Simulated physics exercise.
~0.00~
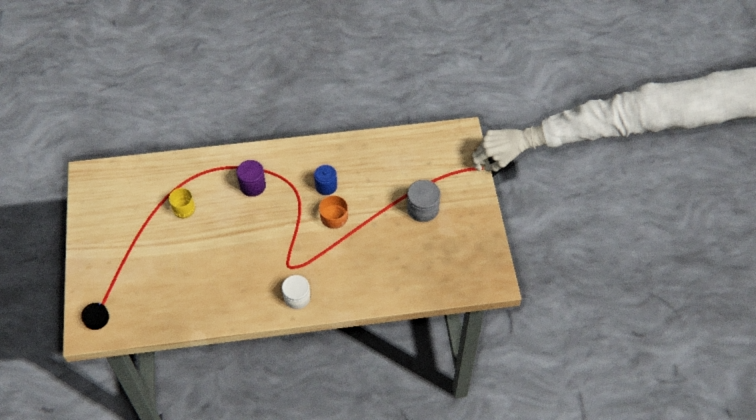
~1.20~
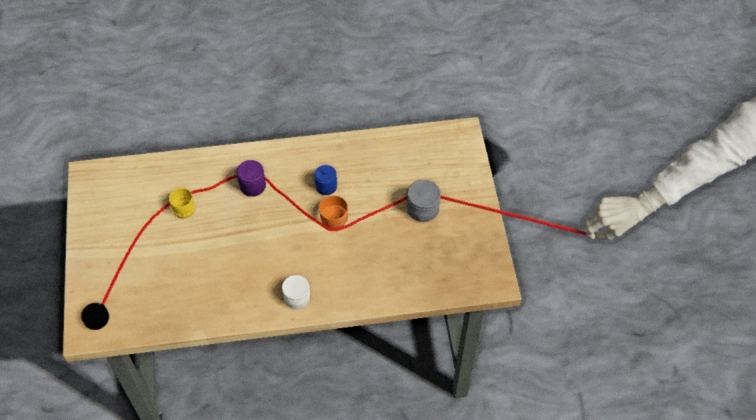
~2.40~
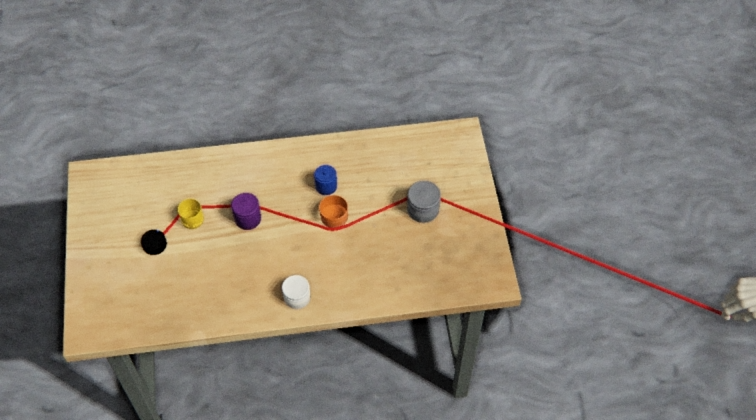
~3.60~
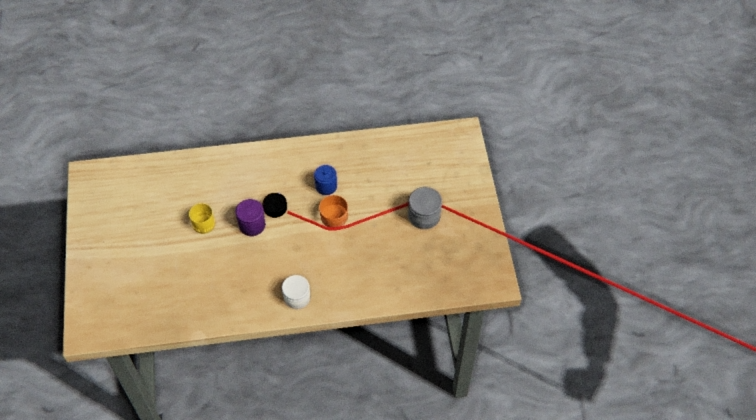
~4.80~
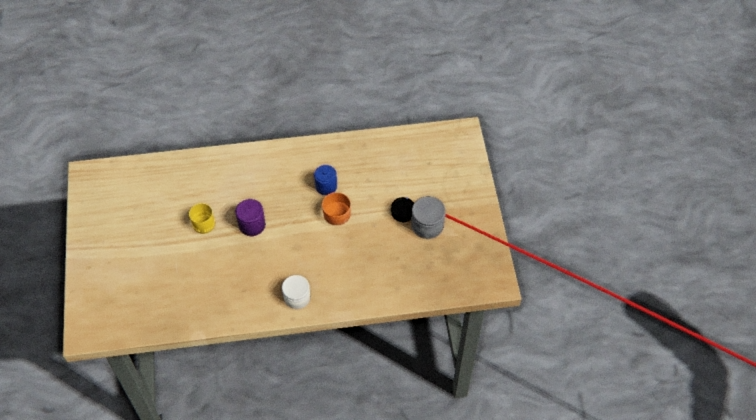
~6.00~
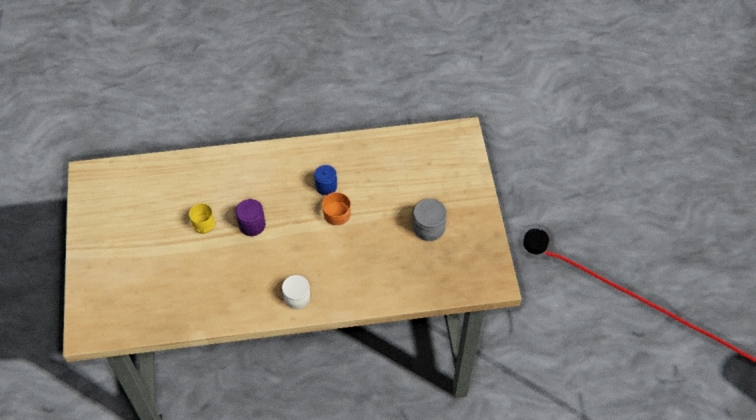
A pale, cloth-wrapped arm at the right holds a red cord lying in loose curves across a wooden table, seen from above against a rippled grey floor. A black disc sits at the left end, with yellow, purple, blue, orange, grey and white round containers standing about. The hand pulls rightward and the cord tightens against the yellow, purple, orange and grey ones. The disc slides right as the yellow and purple containers shift slightly. It passes the orange one, then the grey one, which is nudged a little downward. Finally the disc leaves the table's right edge, while the containers remain standing.
